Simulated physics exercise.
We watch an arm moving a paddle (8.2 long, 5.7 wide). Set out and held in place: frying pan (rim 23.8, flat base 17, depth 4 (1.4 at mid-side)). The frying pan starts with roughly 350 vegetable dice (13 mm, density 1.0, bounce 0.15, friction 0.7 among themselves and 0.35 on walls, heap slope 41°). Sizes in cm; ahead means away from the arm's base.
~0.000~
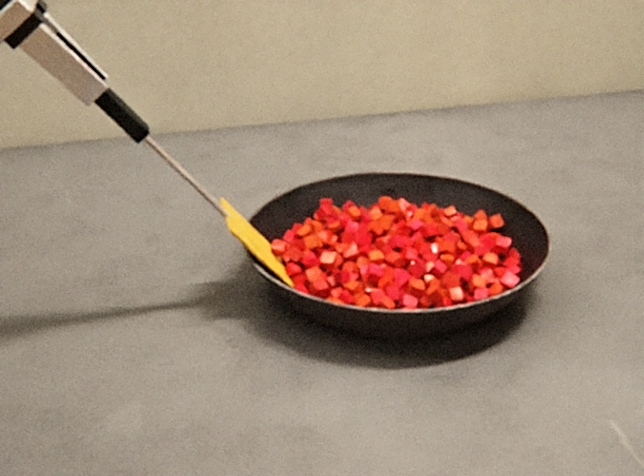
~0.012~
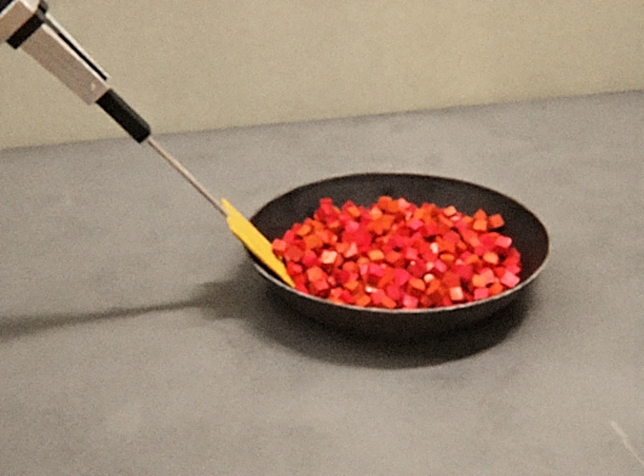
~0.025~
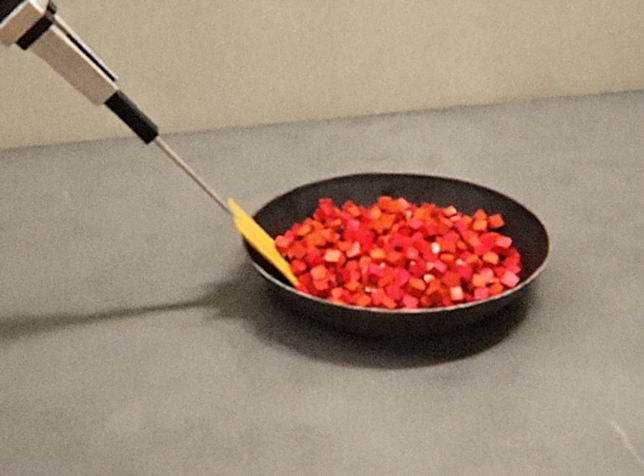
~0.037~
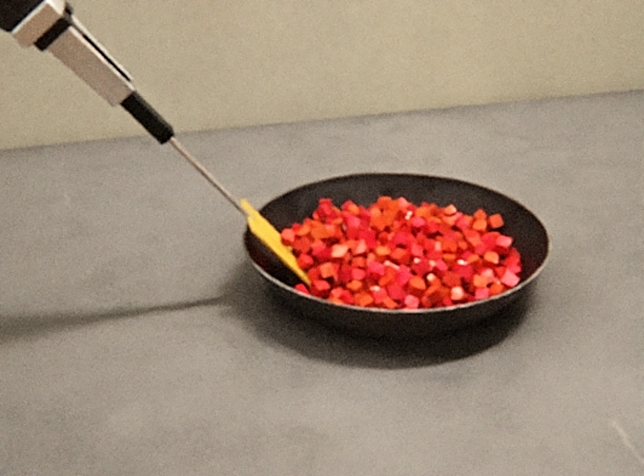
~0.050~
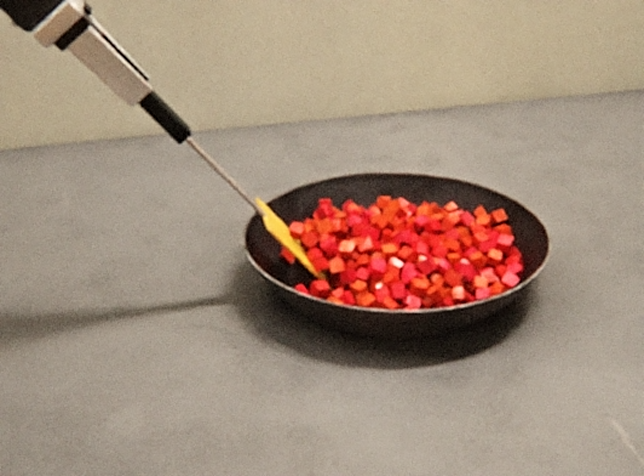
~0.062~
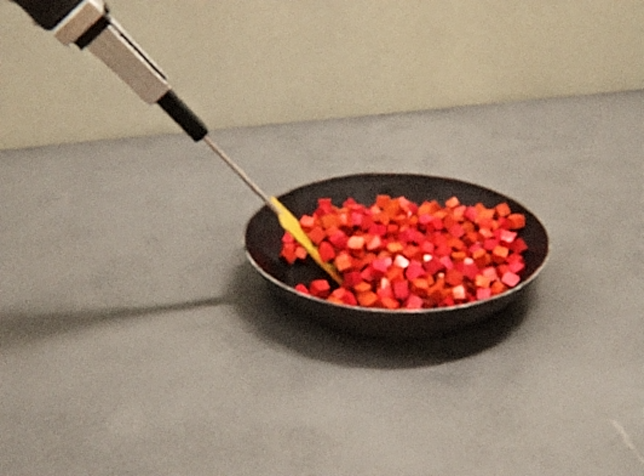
A yellow paddle on a mechanical arm rested at the left side of a black frying pan of red vegetable dice, then slid right into the heap, pushing some of the nearby pieces along.
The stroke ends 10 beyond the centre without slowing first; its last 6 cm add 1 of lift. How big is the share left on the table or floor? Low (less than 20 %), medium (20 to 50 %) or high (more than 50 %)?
On the table or floor the share is medium, 20 to 50 %.
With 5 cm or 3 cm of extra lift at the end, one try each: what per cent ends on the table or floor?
Some 30 and 30 per cent.
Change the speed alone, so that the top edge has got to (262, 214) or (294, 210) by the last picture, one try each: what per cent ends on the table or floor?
Some 30 and 35 per cent.
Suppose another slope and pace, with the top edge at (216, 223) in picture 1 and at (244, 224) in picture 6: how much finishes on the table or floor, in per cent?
About 25 per cent.
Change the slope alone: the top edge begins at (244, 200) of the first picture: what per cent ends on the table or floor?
Some 40 per cent.
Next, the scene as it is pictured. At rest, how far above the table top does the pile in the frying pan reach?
Roughly 4.5 cm.
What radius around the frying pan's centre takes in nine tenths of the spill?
Some 40 cm.
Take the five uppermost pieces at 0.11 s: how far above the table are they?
About 7 cm.
After 0.11 s, sloping 52°, highest piece 7 above the table; 347 in the frying pan, 2 on the blade or in flight.
After 0.16 s, sloping 52°, highest piece 8 above the table; 346 in the frying pan, 3 on the blade or in flight.
After 0.39 s, sloping 52°, highest piece 13 above the table; 229 in the frying pan, 37 on the table or floor, 83 on the blade or in flight.
After 1.44 s, sloping 52°, highest piece 4 above the table; 229 in the frying pan, 120 on the table or floor.
In the end, 229 in the frying pan, 120 on the table or floor. That is 34 % on the table or floor.
